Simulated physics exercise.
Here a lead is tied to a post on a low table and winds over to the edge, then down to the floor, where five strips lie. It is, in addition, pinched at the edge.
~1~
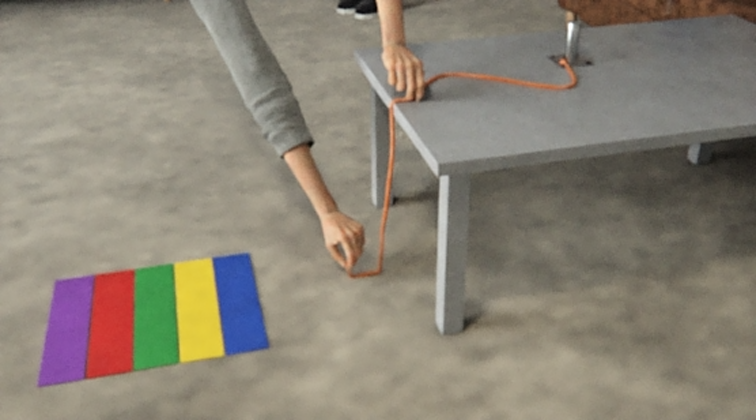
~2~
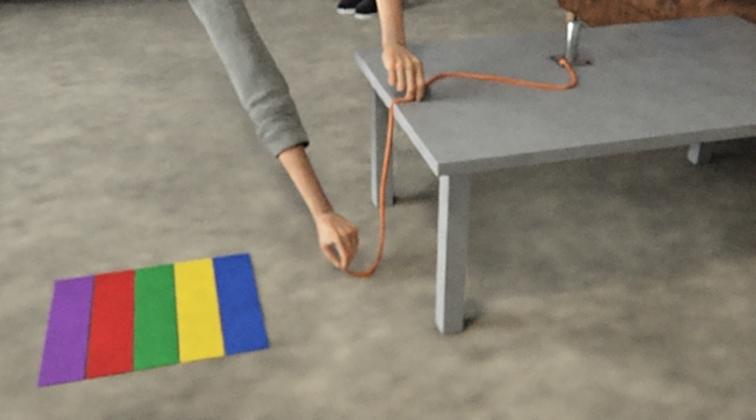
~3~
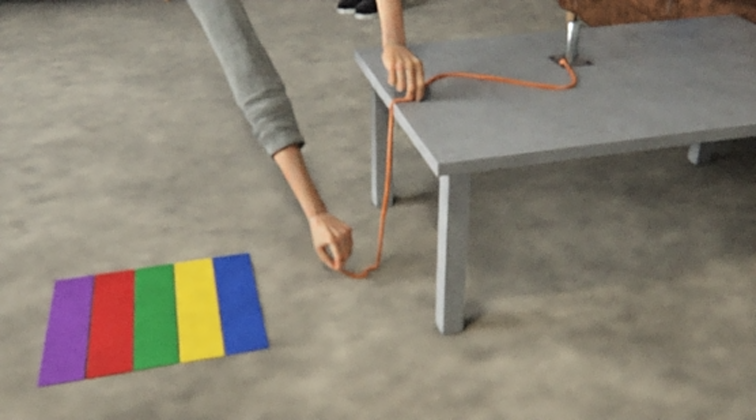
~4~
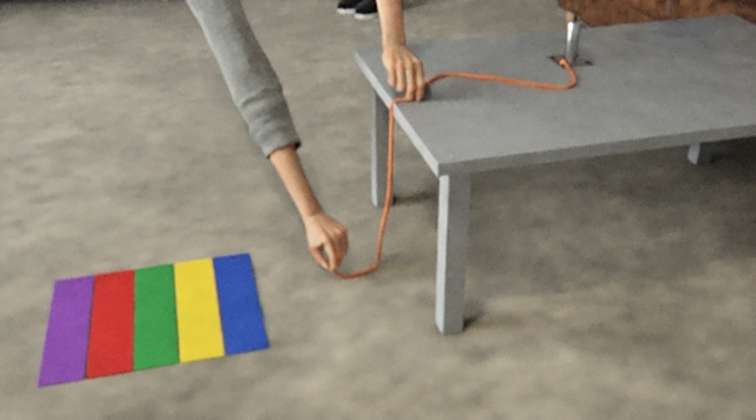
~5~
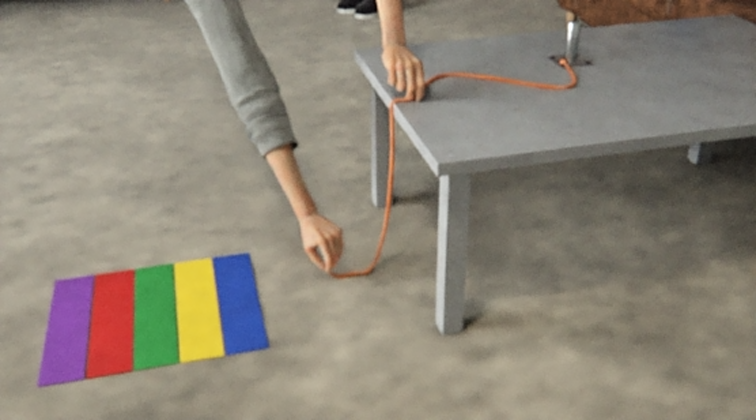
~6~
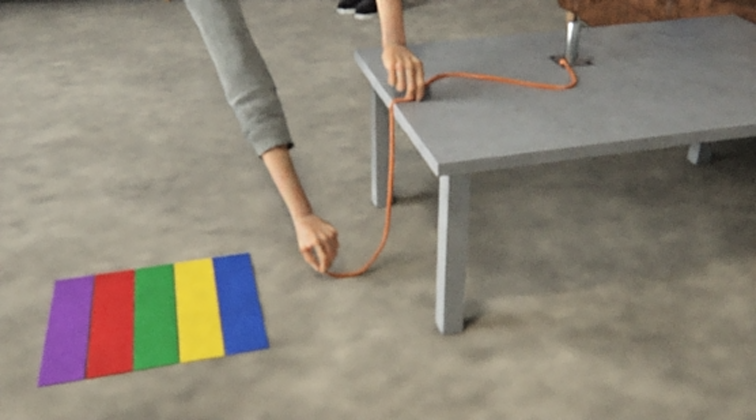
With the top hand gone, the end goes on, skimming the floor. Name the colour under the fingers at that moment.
Red.
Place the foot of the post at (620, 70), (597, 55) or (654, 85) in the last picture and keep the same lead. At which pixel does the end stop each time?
Results per try: (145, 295); (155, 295); (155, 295).
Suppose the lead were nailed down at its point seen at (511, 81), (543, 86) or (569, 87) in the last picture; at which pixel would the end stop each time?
Roughly (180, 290), (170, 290) and (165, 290).
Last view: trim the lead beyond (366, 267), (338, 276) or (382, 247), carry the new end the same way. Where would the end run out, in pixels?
First try near (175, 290), second near (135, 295), third near (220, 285).
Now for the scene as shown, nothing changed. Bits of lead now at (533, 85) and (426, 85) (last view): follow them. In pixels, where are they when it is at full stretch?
Point one: (471, 79); point two: (360, 117).
Soon after, end near (181, 290); over yellow.
Then, end near (134, 297); over green.
At full stretch, end near (105, 301); over red. Over red.
